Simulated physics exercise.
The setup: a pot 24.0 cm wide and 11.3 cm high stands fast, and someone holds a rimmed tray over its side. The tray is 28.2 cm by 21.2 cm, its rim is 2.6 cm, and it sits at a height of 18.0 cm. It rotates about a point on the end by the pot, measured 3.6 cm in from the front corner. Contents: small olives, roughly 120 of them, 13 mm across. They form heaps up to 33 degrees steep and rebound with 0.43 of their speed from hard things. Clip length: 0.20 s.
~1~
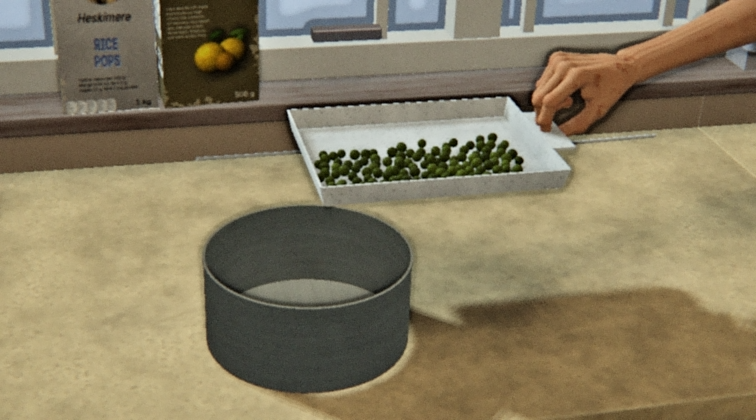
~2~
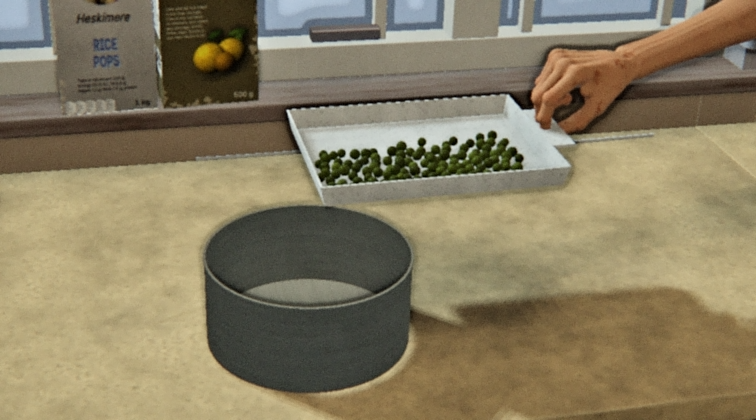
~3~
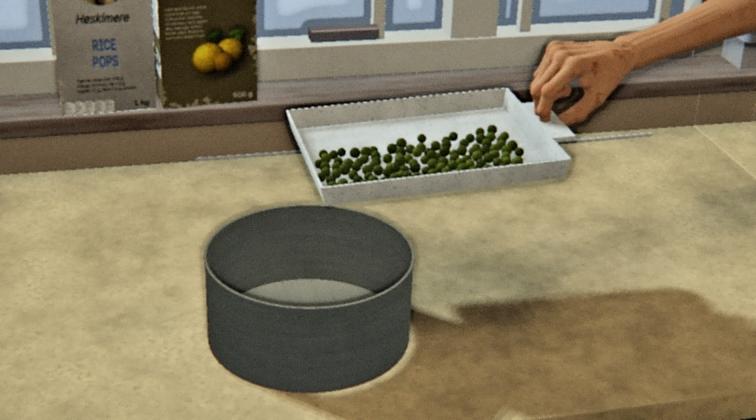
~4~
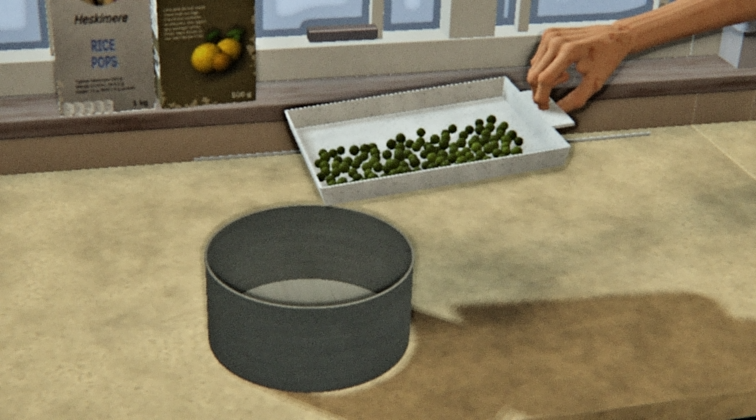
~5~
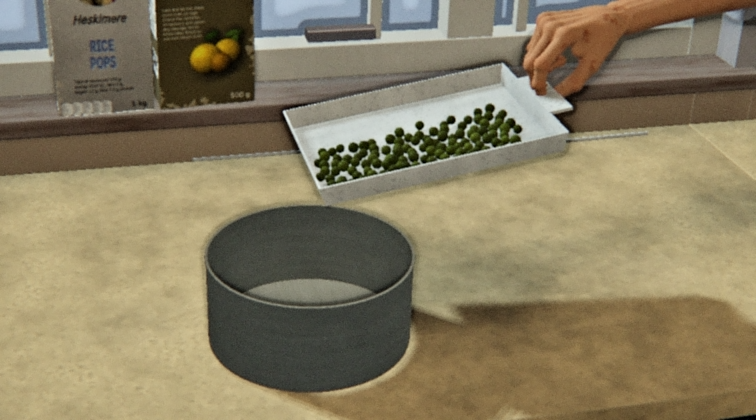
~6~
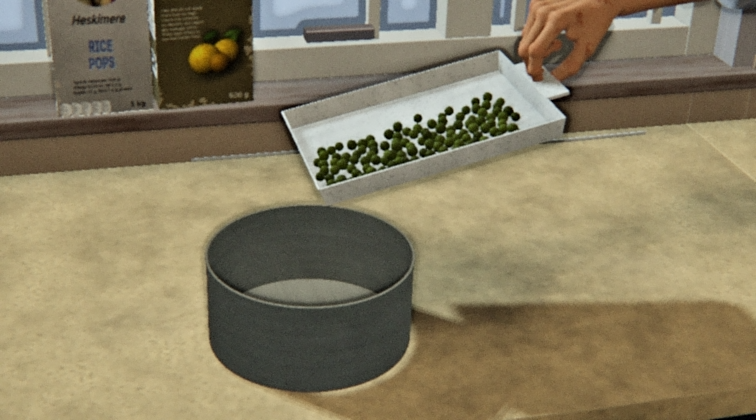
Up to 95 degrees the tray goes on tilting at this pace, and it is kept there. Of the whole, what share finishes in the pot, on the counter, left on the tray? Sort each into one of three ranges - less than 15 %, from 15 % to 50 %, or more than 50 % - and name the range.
Ranges: Pot: More than 50 %; counter: From 15 % to 50 %; tray: Less than 15 %.
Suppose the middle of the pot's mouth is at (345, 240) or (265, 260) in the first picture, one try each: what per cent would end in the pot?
55 % and 65 %.
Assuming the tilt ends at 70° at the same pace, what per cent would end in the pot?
It would be near 5 per cent.
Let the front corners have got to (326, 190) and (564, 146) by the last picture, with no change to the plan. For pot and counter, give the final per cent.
Pot 85; counter 15.
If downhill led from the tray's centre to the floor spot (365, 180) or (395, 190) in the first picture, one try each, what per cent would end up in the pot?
That would be close to 100 per cent and then close to 80 per cent.
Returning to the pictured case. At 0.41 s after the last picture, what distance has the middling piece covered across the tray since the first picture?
I'd say close to 6 centimetres.
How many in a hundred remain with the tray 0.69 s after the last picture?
Estimate: About 100 percent.
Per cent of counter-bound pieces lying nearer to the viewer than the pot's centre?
Estimate: Close to 0 per cent of the pieces.
Then, 0.41 s after the last picture, tilt 52 degrees; the tray holds 100 %, the pot 0 %.
Then, 0.69 s after the last picture, tilt 78 degrees; the tray holds 100 %, the pot 0 %.
Then, 1.08 s after the last picture, tilt 95 degrees; the tray holds 25 %, the pot 45 %.
In the end, pot 65 %, counter 35 %, tray 0 %.
